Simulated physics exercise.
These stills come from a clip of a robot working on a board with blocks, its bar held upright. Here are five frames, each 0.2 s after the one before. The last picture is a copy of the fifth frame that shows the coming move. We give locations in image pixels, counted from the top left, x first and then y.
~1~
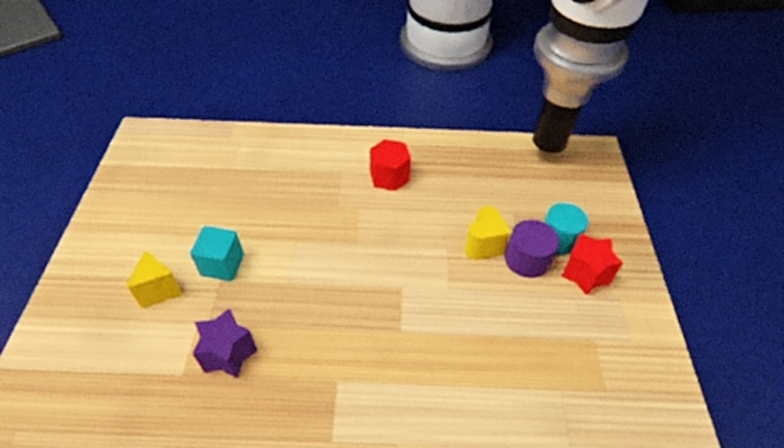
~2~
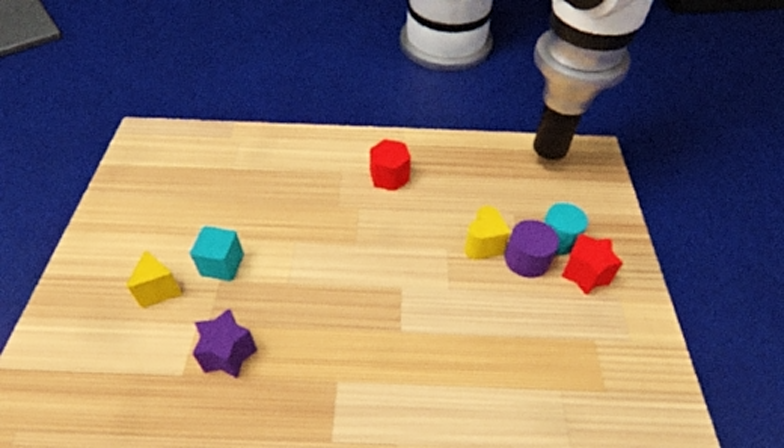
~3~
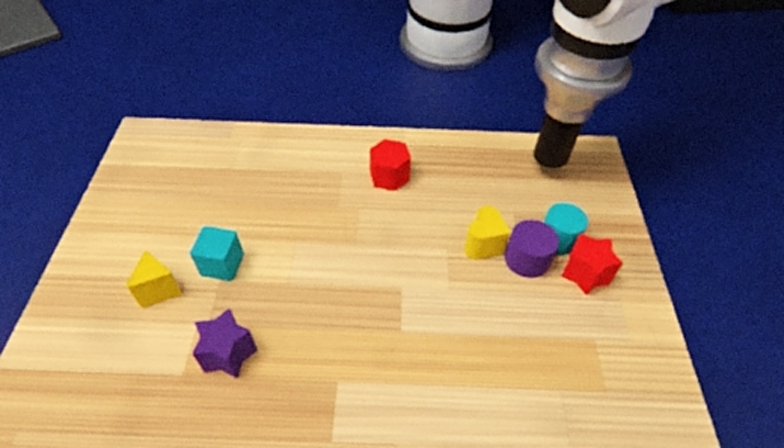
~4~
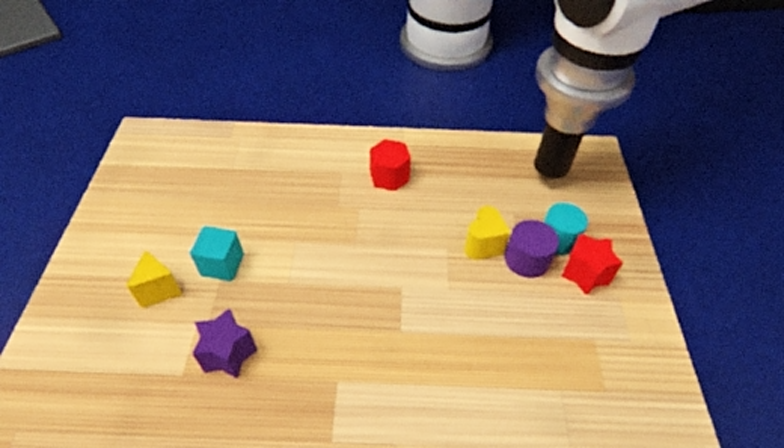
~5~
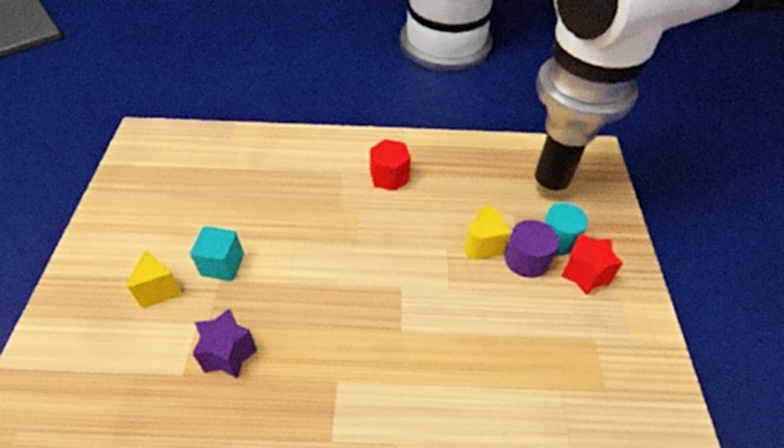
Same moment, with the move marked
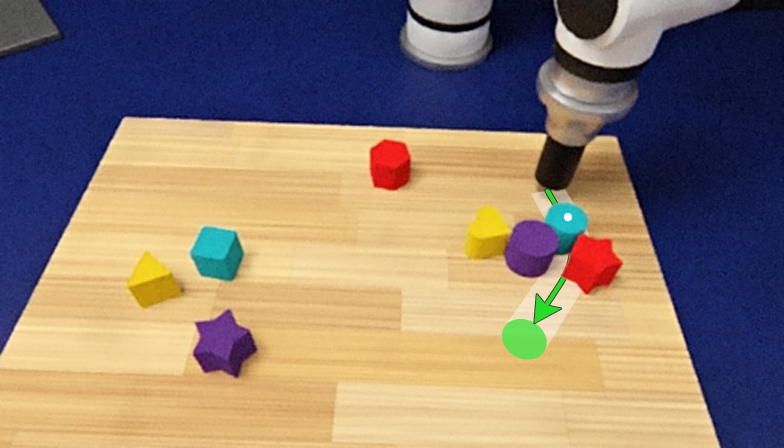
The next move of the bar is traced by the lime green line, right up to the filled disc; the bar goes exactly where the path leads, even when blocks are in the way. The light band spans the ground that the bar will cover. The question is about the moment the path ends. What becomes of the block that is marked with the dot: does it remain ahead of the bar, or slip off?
By then it is in front of the bar.
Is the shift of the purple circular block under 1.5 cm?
Short answer: No.
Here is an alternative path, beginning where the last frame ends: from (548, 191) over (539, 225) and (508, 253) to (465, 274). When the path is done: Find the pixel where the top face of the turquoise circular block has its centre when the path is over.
My best guess is (575, 236).
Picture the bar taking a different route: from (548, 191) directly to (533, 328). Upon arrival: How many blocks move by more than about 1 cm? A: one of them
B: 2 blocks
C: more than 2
It's C.
Path on the board, from (548, 191) through (571, 238) and (557, 288) to (524, 339); the dot is on the turquoise circular block.
What follows on the original path. One third of the way, bar at (577, 226); purple circular block at (528, 248); turquoise circular block at (572, 245); red star block at (606, 271), turned 45° anticlockwise.
Two thirds of the way, bar at (563, 277); purple circular block at (522, 252); turquoise circular block at (551, 300); red star block at (608, 292).
At the end, bar at (529, 328); yellow heart-shaped block in place; purple circular block at (520, 252); turquoise circular block at (520, 359); red star block at (606, 294), turned 140° anticlockwise.
